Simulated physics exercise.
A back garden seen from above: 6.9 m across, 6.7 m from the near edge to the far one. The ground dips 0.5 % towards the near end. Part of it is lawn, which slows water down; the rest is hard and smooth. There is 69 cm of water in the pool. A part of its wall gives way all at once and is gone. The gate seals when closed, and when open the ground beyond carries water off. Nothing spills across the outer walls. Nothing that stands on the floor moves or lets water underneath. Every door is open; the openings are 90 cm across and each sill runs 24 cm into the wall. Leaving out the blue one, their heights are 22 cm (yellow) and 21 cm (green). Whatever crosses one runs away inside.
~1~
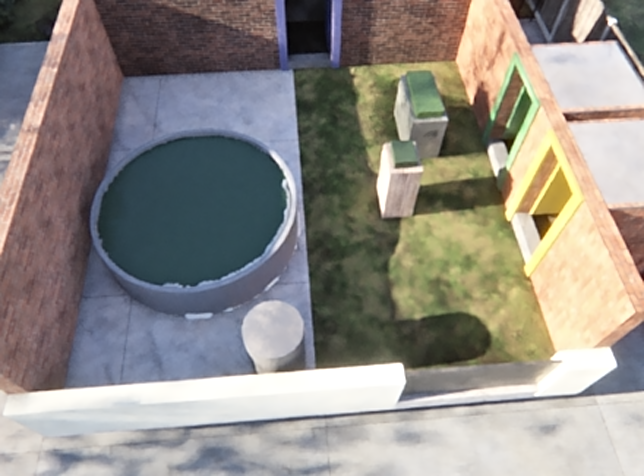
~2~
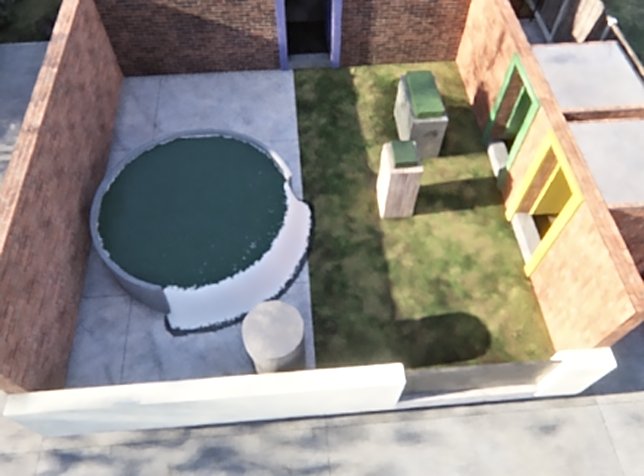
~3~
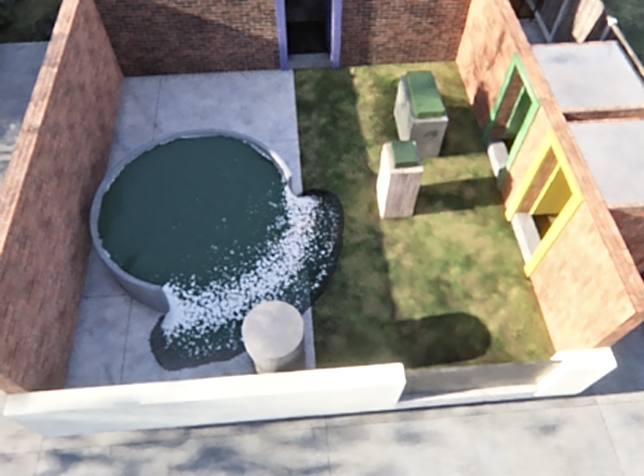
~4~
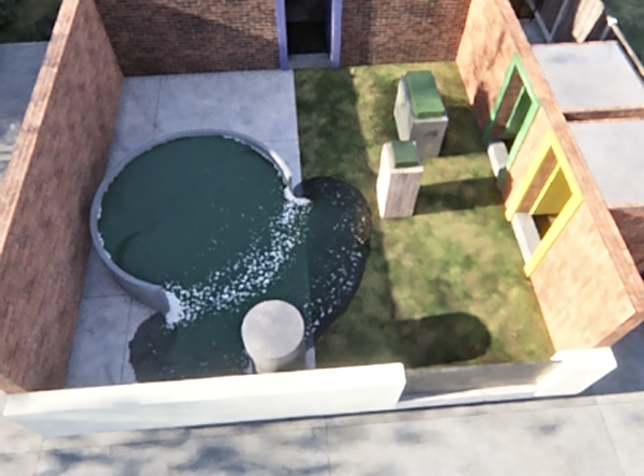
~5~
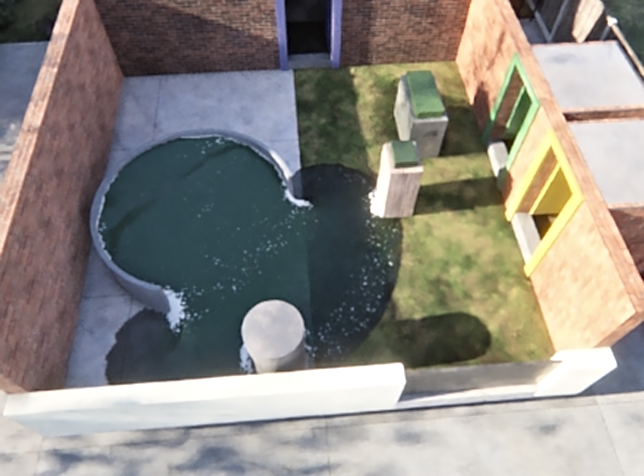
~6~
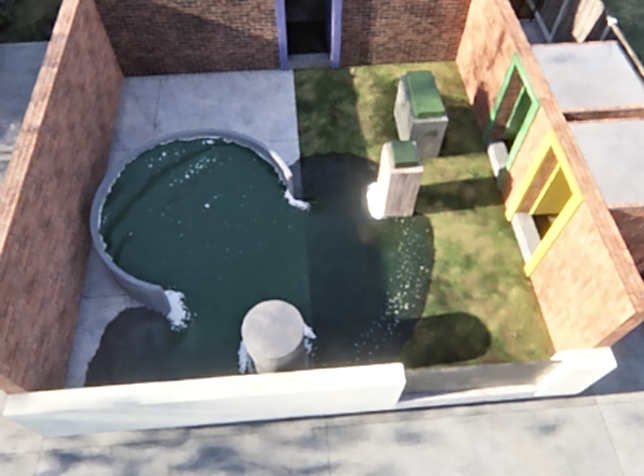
A round pool's wall gives way and dark water pours out across paving and lawn.
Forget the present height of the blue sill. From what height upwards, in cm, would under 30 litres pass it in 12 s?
At least 7.5 cm or so.
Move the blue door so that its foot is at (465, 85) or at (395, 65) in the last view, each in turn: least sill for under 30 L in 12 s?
About 11.0 and 9.0 cm.
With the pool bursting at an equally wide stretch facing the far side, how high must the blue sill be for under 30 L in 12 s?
About 23 cm.
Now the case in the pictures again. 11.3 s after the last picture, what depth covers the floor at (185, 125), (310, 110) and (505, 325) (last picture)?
Roughly 11, 10 and 10 cm, in turn.
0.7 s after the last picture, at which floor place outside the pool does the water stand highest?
Around (264, 395).
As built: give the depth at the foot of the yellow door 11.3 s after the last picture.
Roughly 10.5 cm deep.
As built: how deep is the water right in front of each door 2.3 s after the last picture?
In cm: Blue 0, yellow 30, green 4.
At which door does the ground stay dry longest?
It is the blue one.
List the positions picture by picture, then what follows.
The first frame shows still water, 69 cm deep, in the pool at (196, 205); the blue door at (309, 25) is dry.
In the second frame, the gap is at (268, 273), the front 0.3 m out at (309, 207); the back of the pool holds 69 cm.
In the third frame, the front is at (173, 363), 0.8 m from the gap at (268, 275); 2.7 m2 of floor is wet, 69 cm left at the back.
In the fourth frame, water pours out at (269, 276) and has run 1.2 m, to a hidden place; about 10 cm deep outside, 69 cm at the back.
In the fifth frame, the front is at (397, 237), 1.7 m from the gap at (269, 277); 7.7 m2 of floor is wet, 69 cm left at the back.
In the sixth frame, the gap is at (269, 277), the front 2.2 m out at (429, 232); the back of the pool holds 67 cm; 2.5 m in a straight line remain to the blue door at (309, 25).
Then, 0.7 s after the last picture water covers 40 % of the floor, deepest (55 cm) near (264, 395); it has not reached the blue door.
Then, 2.3 s after the last picture water covers 60 % of the floor, deepest (46 cm) near (522, 374); it has not reached the blue door.
Then, 11.3 s after the last picture water covers 100 % of the floor, deepest (18 cm) near (98, 214); 7 cm at the blue door, 0 litres in over its 17 cm sill.
At the blue door as built, the water peaked near 13 cm, 7.7 s after the last picture.
With a sill of 6.5 cm, 47 litres would have come in within the 12 s; with 9 cm, 17 litres. So under 30 litres takes about 7.5 cm.
